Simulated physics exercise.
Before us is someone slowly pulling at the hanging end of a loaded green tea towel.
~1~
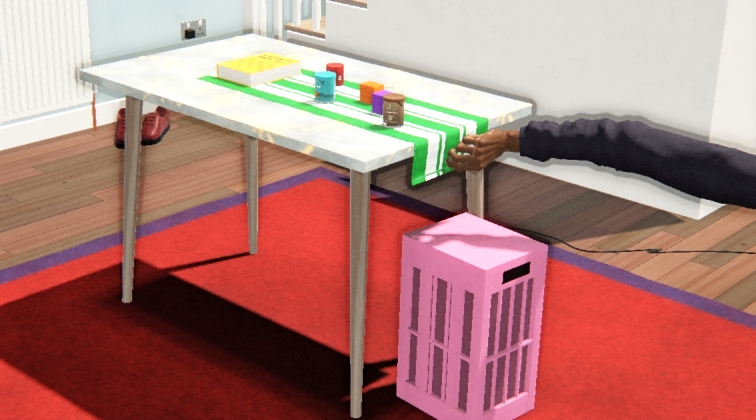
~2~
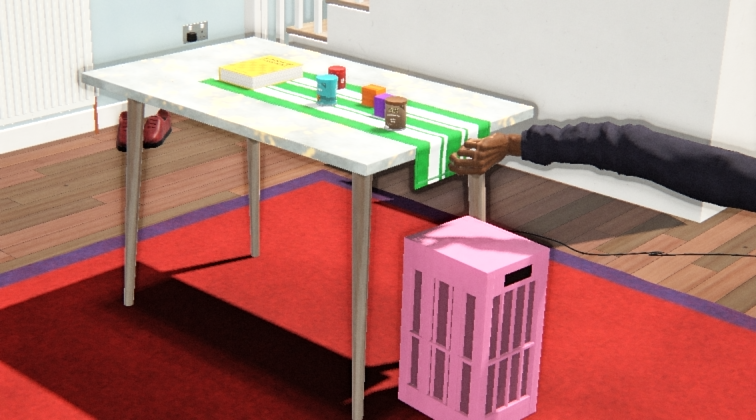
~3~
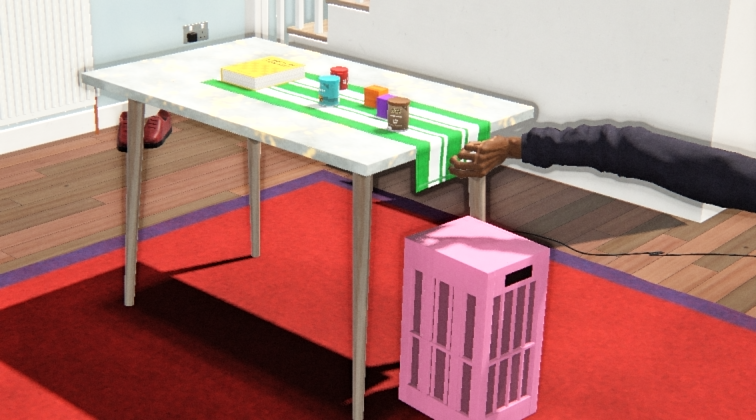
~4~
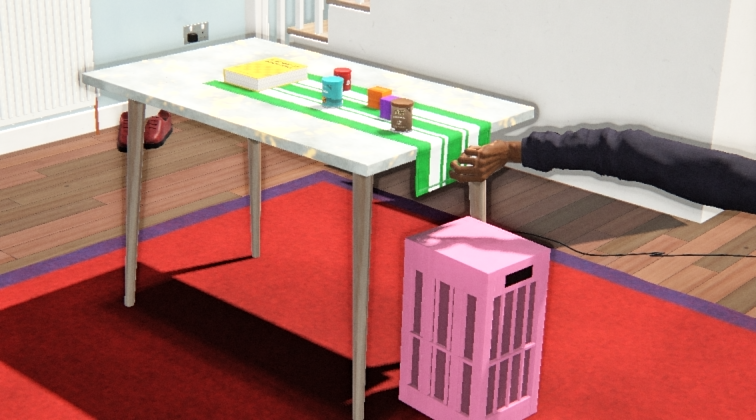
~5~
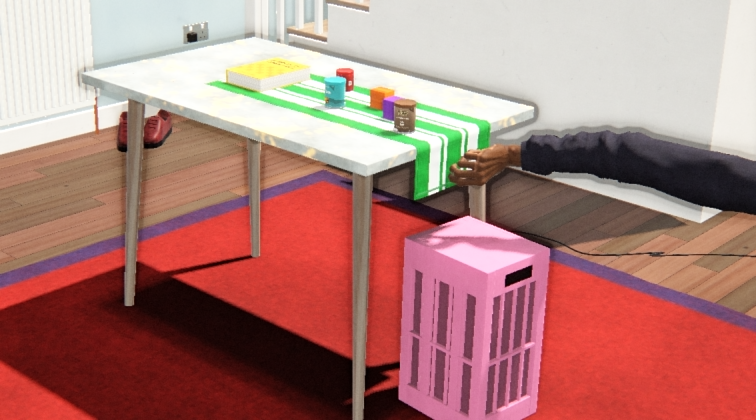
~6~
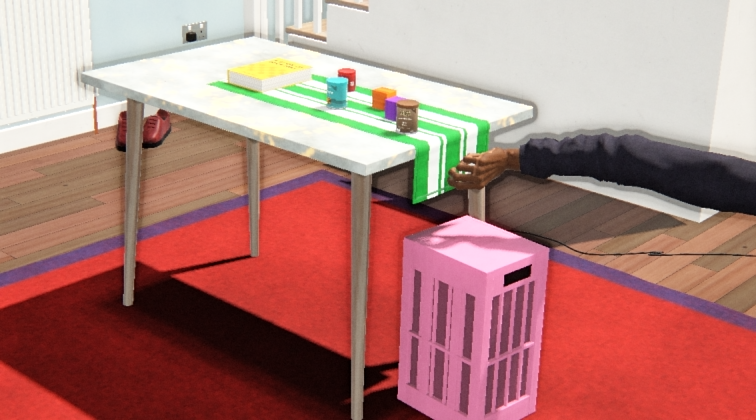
Green-striped tea towel sliding slowly over a table's edge under a hand, carrying small pots and a yellow-topped box slightly rightward.
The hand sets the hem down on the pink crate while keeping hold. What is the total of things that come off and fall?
The total is one.
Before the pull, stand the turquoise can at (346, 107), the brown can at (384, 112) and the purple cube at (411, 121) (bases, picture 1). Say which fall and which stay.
Here's how it goes: The turquoise can remains in place, the brown can remains in place and the purple cube leaves the top.
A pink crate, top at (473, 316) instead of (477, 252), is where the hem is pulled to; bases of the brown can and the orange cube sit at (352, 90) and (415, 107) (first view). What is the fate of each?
Final state: The brown can is still in place, the orange cube is no longer up.
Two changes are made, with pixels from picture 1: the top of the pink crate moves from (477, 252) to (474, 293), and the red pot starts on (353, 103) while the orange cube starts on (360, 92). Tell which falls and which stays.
The red pot ends up still on top and the orange cube ends up still on top.
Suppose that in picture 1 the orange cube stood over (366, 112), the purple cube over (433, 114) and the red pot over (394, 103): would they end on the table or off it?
The orange cube stays put, the purple cube ends up off, the red pot stays put.
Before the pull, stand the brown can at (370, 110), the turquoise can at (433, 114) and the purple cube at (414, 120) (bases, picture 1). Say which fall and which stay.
Looks like the brown can hangs in there, the turquoise can ends up down, and the purple cube ends up down.
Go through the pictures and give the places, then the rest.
The first picture shows hem (412, 185); brown can (394, 96); purple cube (385, 93); orange cube (372, 84); turquoise can (325, 74); red pot (335, 65); top of the crate (477, 252).
The second picture shows hem (414, 189); brown can (396, 99).
The third picture shows hem (416, 192); purple cube (389, 97).
The fourth picture shows hem (416, 197); orange cube (380, 89); top of the crate (480, 255).
The fifth picture shows hem (414, 200); turquoise can (335, 79).
The sixth picture shows hem (413, 204); brown can (408, 102); purple cube (398, 99); orange cube (384, 90); turquoise can (337, 80); red pot (347, 70).
Soon after, hem on the crate; brown can gone.
At rest, hem on the crate; brown can gone. The answer is one.
